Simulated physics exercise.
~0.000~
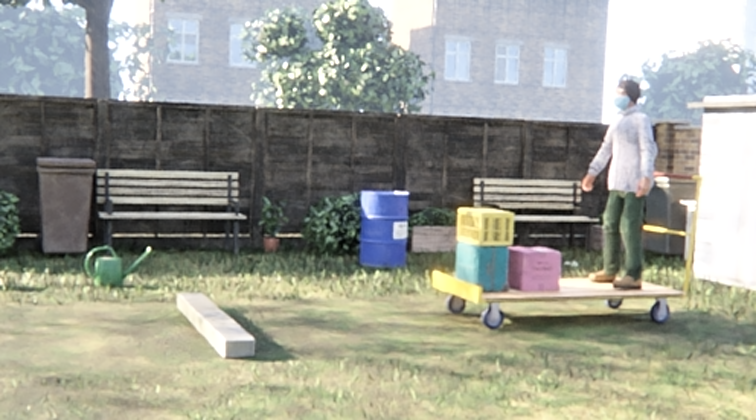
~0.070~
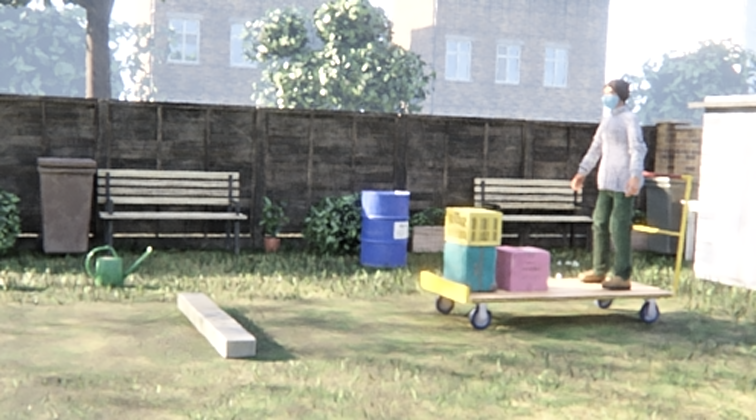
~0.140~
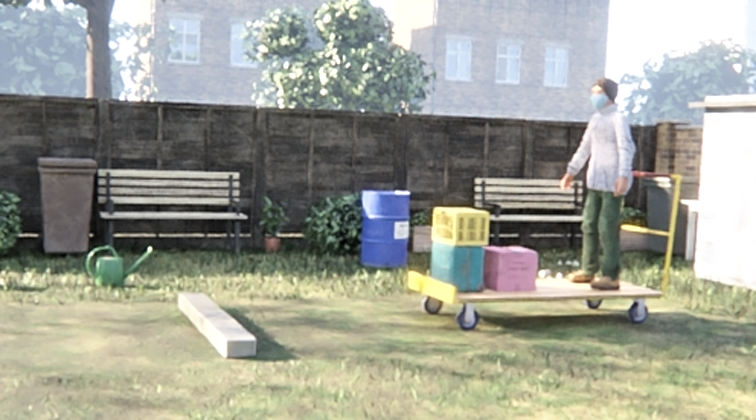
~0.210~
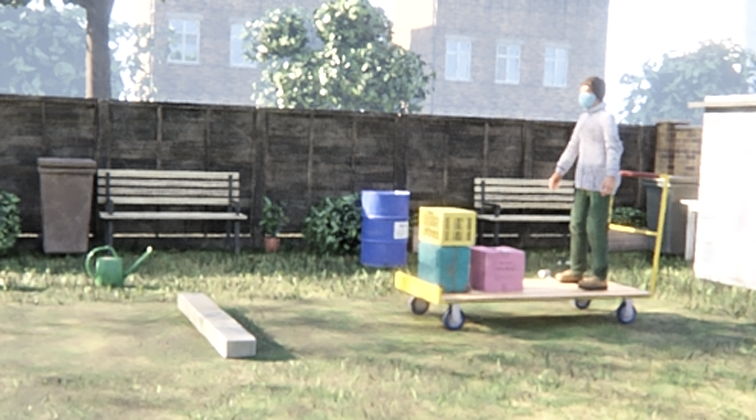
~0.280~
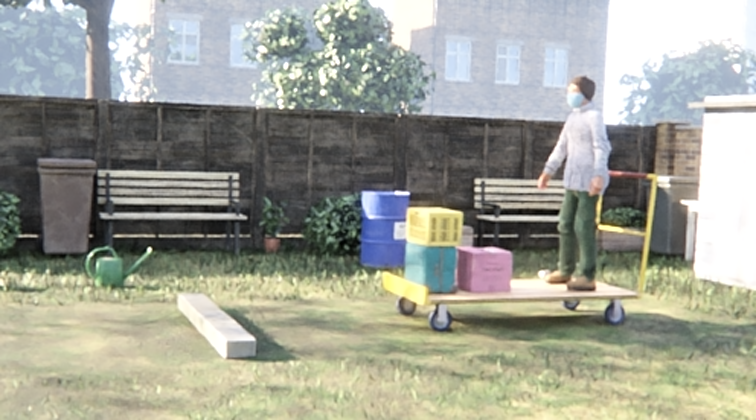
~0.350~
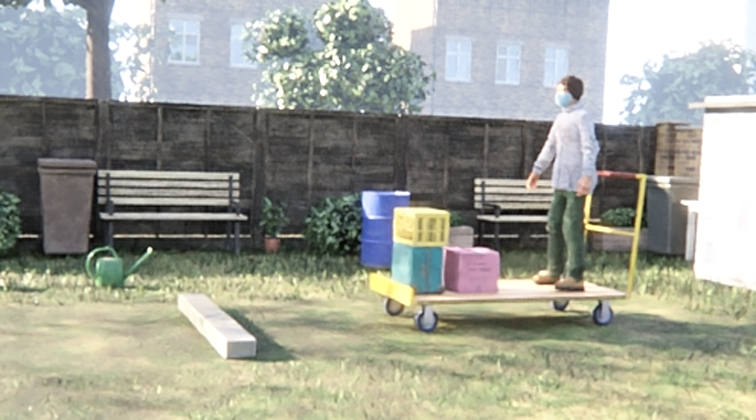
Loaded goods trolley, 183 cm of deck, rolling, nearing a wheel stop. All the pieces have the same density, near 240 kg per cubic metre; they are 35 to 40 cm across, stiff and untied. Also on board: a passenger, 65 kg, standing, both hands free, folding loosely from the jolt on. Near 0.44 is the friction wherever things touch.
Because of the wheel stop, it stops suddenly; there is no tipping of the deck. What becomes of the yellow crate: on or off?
Over the edge.
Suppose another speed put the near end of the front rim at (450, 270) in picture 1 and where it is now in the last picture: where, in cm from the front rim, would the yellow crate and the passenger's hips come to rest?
Yellow: 70 cm past; hips: 70 cm behind.
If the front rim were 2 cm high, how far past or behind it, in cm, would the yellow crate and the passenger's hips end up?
Yellow 90 past, hips 100 behind.
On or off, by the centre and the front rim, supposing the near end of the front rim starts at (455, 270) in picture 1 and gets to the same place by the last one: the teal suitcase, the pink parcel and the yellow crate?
That way, teal remains on, pink remains on, yellow goes off.
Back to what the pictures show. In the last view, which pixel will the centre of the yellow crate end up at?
Resting point approx. (142, 313).
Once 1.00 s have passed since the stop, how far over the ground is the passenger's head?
At that moment it's around 70 cm off the ground.
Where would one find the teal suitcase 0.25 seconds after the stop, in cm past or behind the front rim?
Behind the rim by about 15 cm.
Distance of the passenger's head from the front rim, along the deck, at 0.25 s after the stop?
The head is some 110 cm back from the front rim.
Impact comes at 1.19 s.
After 1.74 s the yellow crate is 36 cm past the rim, tilted 80°, near (162, 307) in the last picture's view.
After 2.19 s the yellow crate is 50 cm past the rim, tilted 90°, near (142, 313) in the last picture's view.
At the end, 5.2 s, past the rim, yellow crate; behind it, pink parcel, teal suitcase and the passenger's hips.
